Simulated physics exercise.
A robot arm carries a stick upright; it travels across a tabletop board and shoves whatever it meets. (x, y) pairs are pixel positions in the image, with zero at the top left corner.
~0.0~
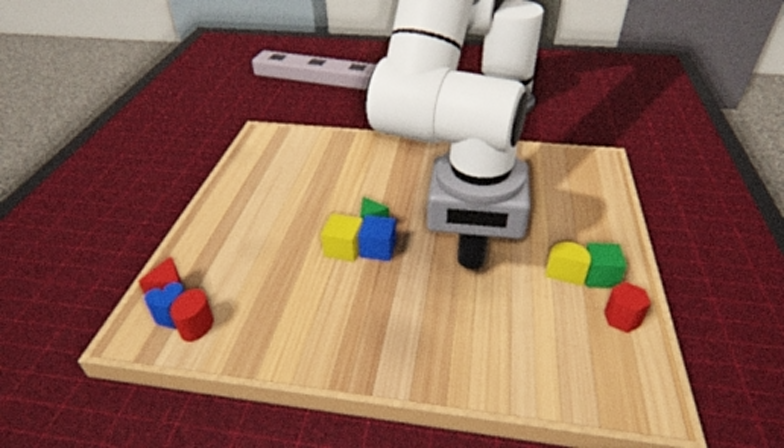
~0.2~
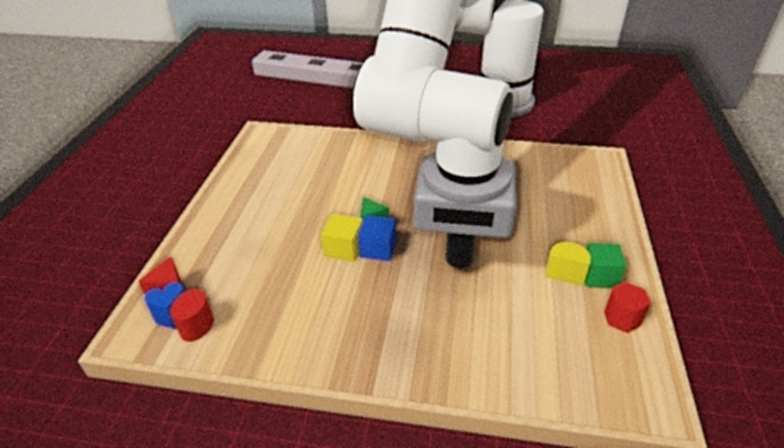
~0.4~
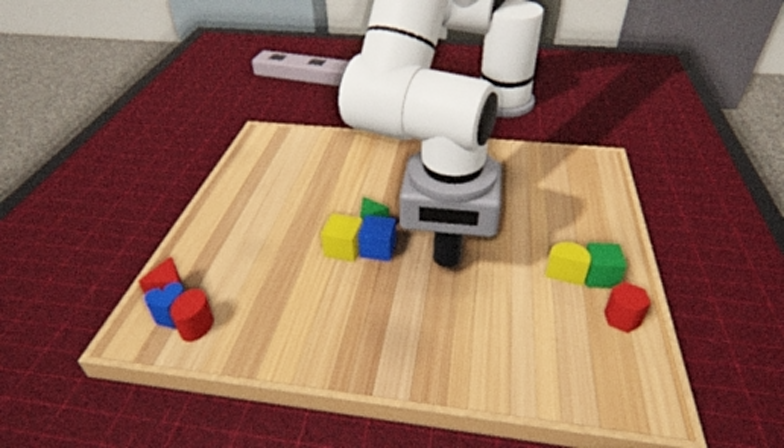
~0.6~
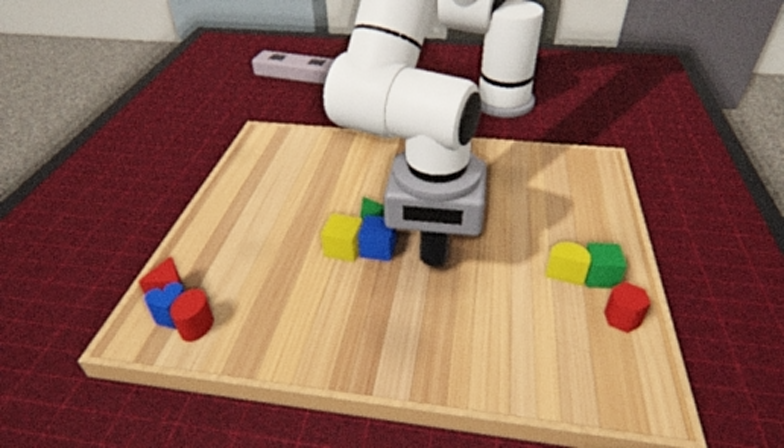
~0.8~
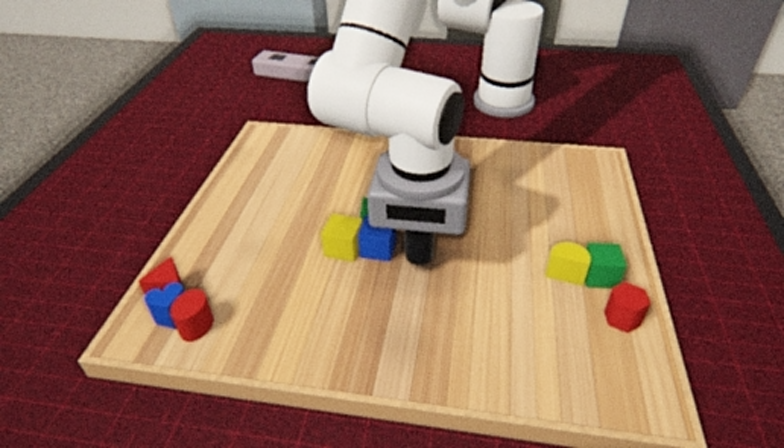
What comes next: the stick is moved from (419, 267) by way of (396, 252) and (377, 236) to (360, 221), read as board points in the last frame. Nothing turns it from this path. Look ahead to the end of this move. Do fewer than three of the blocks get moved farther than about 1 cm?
The answer is no.
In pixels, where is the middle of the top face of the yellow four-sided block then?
The middle of its top is at (306, 221).
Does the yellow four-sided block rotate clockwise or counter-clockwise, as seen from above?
Its rotation is counterclockwise.
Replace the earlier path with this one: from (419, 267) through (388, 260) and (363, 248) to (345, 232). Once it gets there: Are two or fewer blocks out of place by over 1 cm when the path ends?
In short: No.
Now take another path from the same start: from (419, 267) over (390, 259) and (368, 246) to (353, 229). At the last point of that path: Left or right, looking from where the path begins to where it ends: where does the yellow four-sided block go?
Shifts left.
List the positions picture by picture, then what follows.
In the first frame, stick's lower end (471, 260); yellow four-sided block (342, 226); green triangular block (371, 206); blue four-sided block (377, 227).
In the second frame, stick (459, 259); blocks still.
In the third frame, stick (447, 258); blocks still.
In the fourth frame, stick (433, 257); blocks still.
In the fifth frame, stick (419, 256); yellow four-sided block (342, 226); green triangular block partly hidden; blue four-sided block partly hidden.
The first path, step by step. One third of the way, stick (395, 240); yellow four-sided block (334, 225); green triangular block (369, 204), turned 25° clockwise; blue four-sided block (367, 222).
Two thirds of the way, stick (376, 225); yellow four-sided block (315, 222), turned 30° anticlockwise; green triangular block (360, 195), turned 40° clockwise; blue four-sided block (346, 212), turned 25° anticlockwise.
At the end, stick (359, 211); yellow four-sided block (306, 221), turned 55° anticlockwise; green triangular block (348, 182), turned 55° clockwise; blue four-sided block (329, 205), turned 50° anticlockwise.
